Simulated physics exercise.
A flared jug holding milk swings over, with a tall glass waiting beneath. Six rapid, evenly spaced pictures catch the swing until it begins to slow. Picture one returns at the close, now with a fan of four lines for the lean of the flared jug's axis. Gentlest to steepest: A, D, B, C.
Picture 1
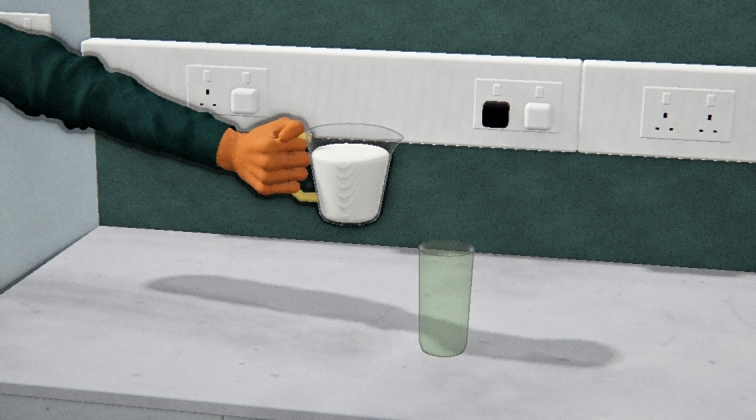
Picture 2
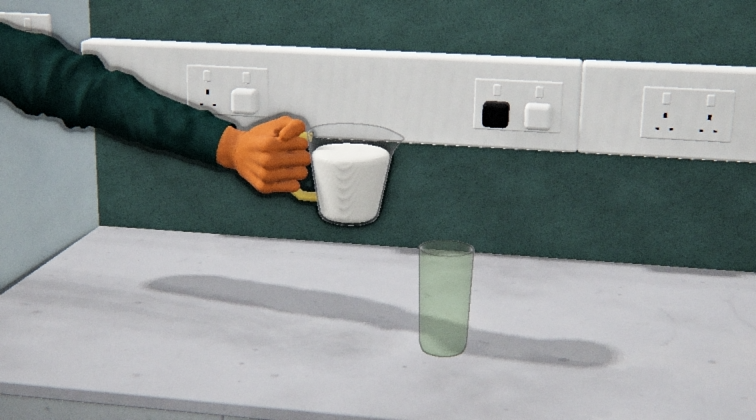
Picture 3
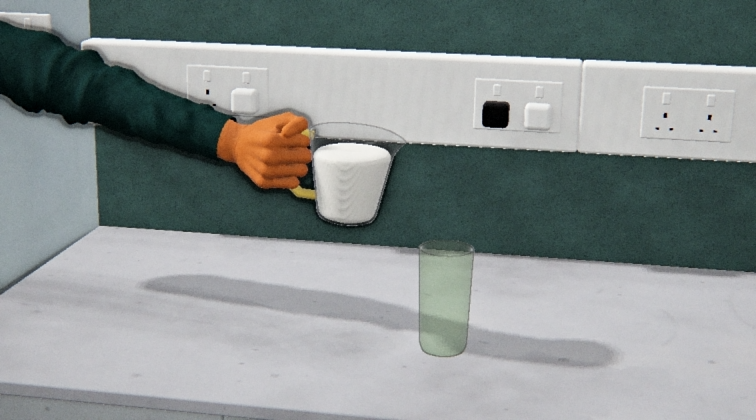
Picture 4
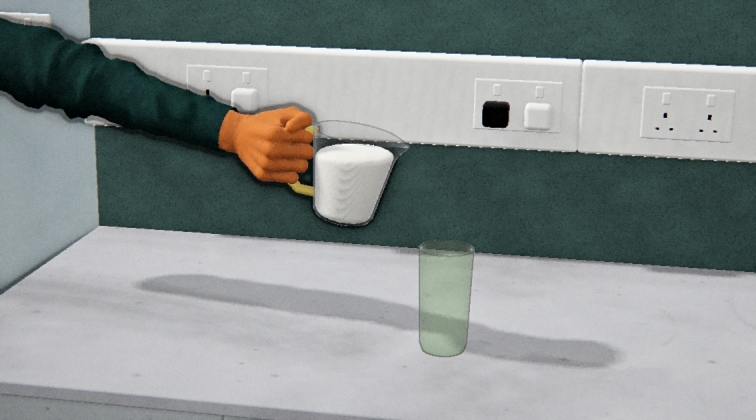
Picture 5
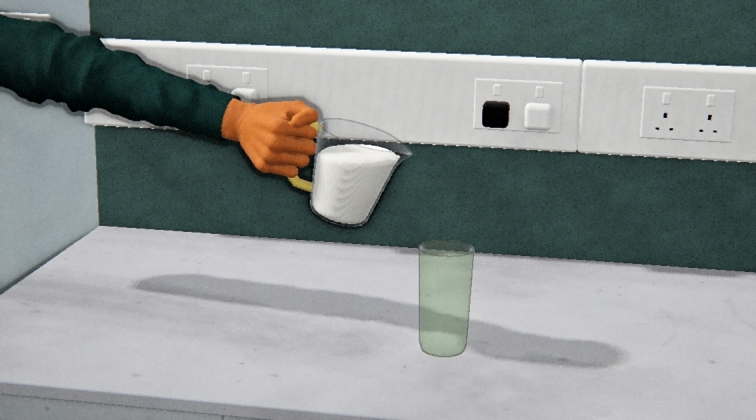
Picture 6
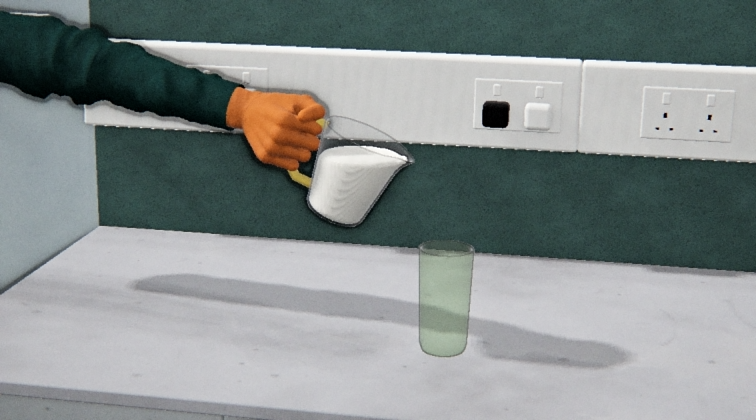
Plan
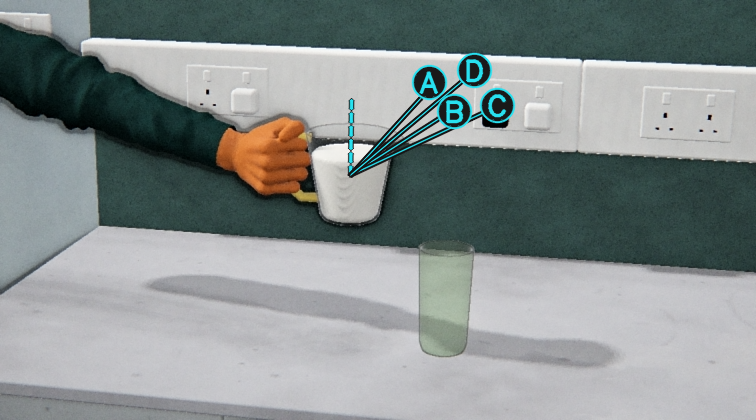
A gloved orange hand held a clear jug of milk upright above and to the left of a tall green glass on a counter, then slowly tilted it to the right, with nothing coming out.
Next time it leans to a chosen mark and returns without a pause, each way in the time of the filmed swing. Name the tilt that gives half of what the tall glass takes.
It is B.
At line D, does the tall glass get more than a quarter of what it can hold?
Yes, it does.
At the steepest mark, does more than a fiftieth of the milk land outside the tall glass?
No.
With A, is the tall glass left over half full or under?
Under half.
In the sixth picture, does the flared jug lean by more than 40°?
No.
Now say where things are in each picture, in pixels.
In the first frame, upright, lip at (402, 138); rim of the tall glass round (447, 248); nothing has left yet.
In the second frame, upright, lip at (403, 139); nothing has left yet.
In the third frame, tipped about 5°, lip at (405, 142); nothing has left yet.
In the fourth frame, tipped about 10°, lip at (408, 147); nothing has left yet.
In the fifth frame, tipped about 16°, lip at (411, 154); nothing has left yet.
In the sixth frame, tipped about 23°, lip at (413, 161); nothing has left yet.
In cyan, A at (420, 98); B at (438, 118); C at (482, 113); D at (461, 81).
Choosing A, the tall glass ends with about 20 % of what it can hold.
Choosing B, the tall glass ends with about 48 % of what it can hold.
Choosing C, the tall glass ends with about 65 % of what it can hold.
Choosing D, the tall glass ends with about 33 % of what it can hold.
